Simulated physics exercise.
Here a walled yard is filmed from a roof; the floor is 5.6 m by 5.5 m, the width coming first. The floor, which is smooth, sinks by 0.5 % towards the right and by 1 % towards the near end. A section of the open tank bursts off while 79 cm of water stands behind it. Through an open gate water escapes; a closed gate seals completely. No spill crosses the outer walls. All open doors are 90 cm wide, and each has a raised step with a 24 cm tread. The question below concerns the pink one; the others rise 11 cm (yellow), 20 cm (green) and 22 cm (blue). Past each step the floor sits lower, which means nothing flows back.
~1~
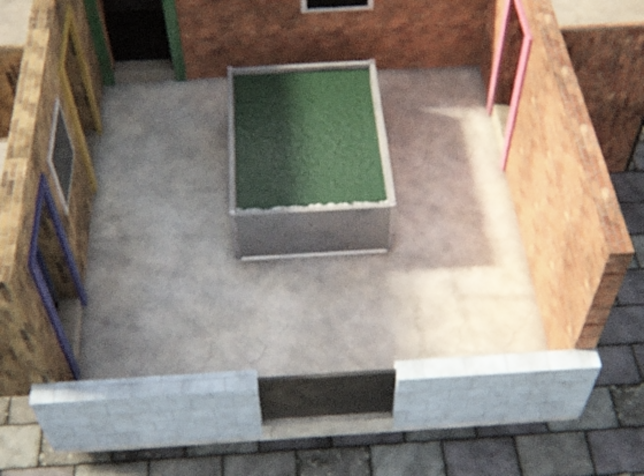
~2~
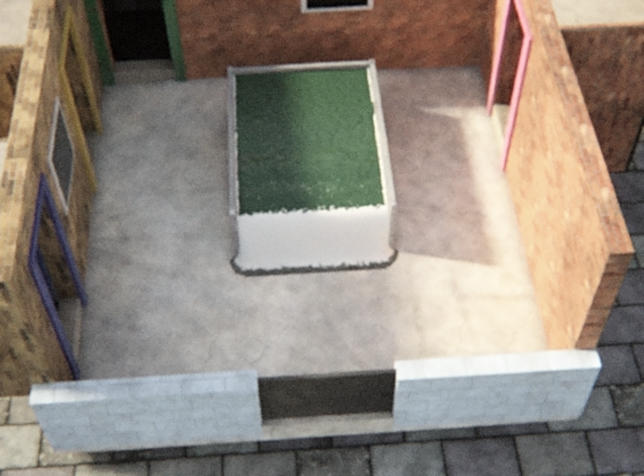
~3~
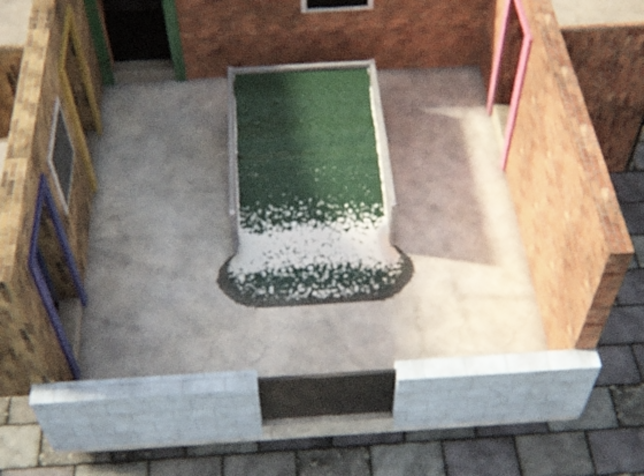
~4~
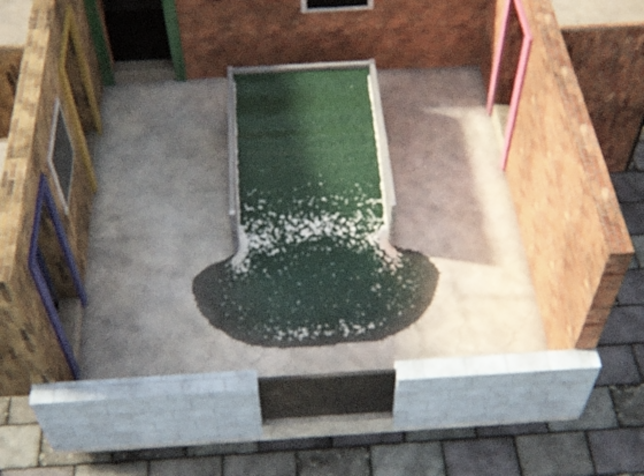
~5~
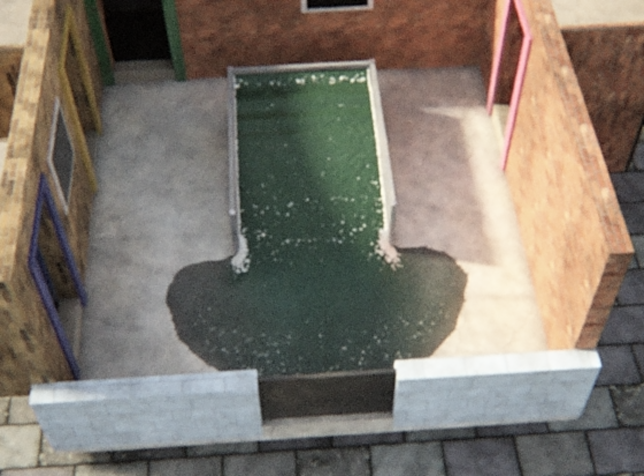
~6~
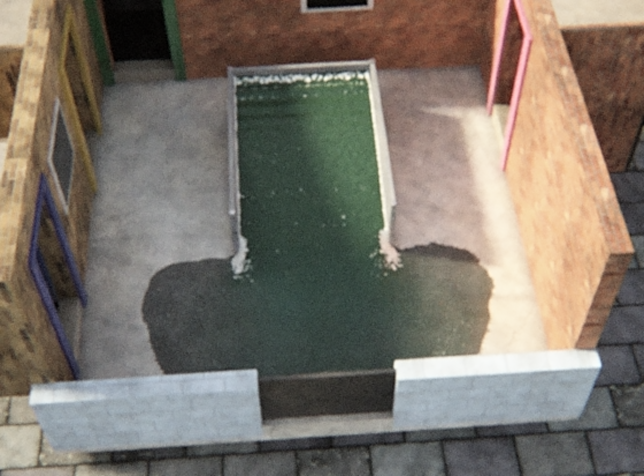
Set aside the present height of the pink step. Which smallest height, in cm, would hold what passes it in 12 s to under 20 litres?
It would have to be roughly 16 cm high.
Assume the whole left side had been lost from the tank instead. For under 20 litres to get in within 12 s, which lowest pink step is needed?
That way, roughly 13.0 cm.
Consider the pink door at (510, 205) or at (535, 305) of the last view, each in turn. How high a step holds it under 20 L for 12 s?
Minimums: About 14.0 cm and 26 cm.
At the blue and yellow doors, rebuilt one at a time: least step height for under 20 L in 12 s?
You'd want about 27 centimetres at blue and about 14.0 centimetres at yellow.
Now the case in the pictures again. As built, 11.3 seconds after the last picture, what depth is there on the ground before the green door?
Some 9.0 centimetres.
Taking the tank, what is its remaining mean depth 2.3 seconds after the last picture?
About 19 centimetres on average.
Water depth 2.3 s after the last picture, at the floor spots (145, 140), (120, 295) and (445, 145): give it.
The depths come to about 0, 14 and 4 cm.
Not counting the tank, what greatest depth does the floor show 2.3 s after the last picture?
Up to some 46 centimetres, I'd say.
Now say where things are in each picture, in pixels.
In the first picture, the open tank at (307, 137) is whole and still, 79 cm deep; the pink door at (507, 86) is dry.
In the second picture, water pours out at (314, 239) and has run 0.3 m, to (249, 272); about 7 cm deep outside, 79 cm at the back.
In the third picture, water pours out at (314, 239) and has run 0.7 m, to (259, 303); about 13 cm deep outside, 79 cm at the back.
In the fourth picture, water pours out at (314, 241) and has run 1.3 m, to (261, 340); about 12 cm deep outside, 79 cm at the back.
In the fifth picture, water pours out at (314, 241) and has run 1.9 m, to a hidden place; about 9 cm deep outside, 75 cm at the back.
In the sixth picture, water pours out at (314, 242) and has run 2.2 m, to a hidden place; about 8 cm deep outside, 67 cm at the back; the pink door at (507, 86), 3.2 m from the gap, is still 2.3 m from the nearest water.
Then, 0.7 s after the last picture water covers 40 % of the floor, deepest (53 cm) near (326, 403); it has not reached the pink door.
Then, 2.3 s after the last picture water covers 70 % of the floor, deepest (46 cm) near (543, 389); 4 cm at the pink door, 0 litres in over its 24 cm step.
Then, 11.3 s after the last picture water covers 100 % of the floor, deepest (22 cm) near (558, 388); 12 cm at the pink door, 0 litres in over its 24 cm step.
At the pink door as built, the water peaked near 23 cm, 6.9 s after the last picture.
Run again over the same 12 s with other heights there, 43 litres in over 13.5 cm, 6 litres over 18.5 cm. The limit of 20 litres is kept from about 16 cm up.
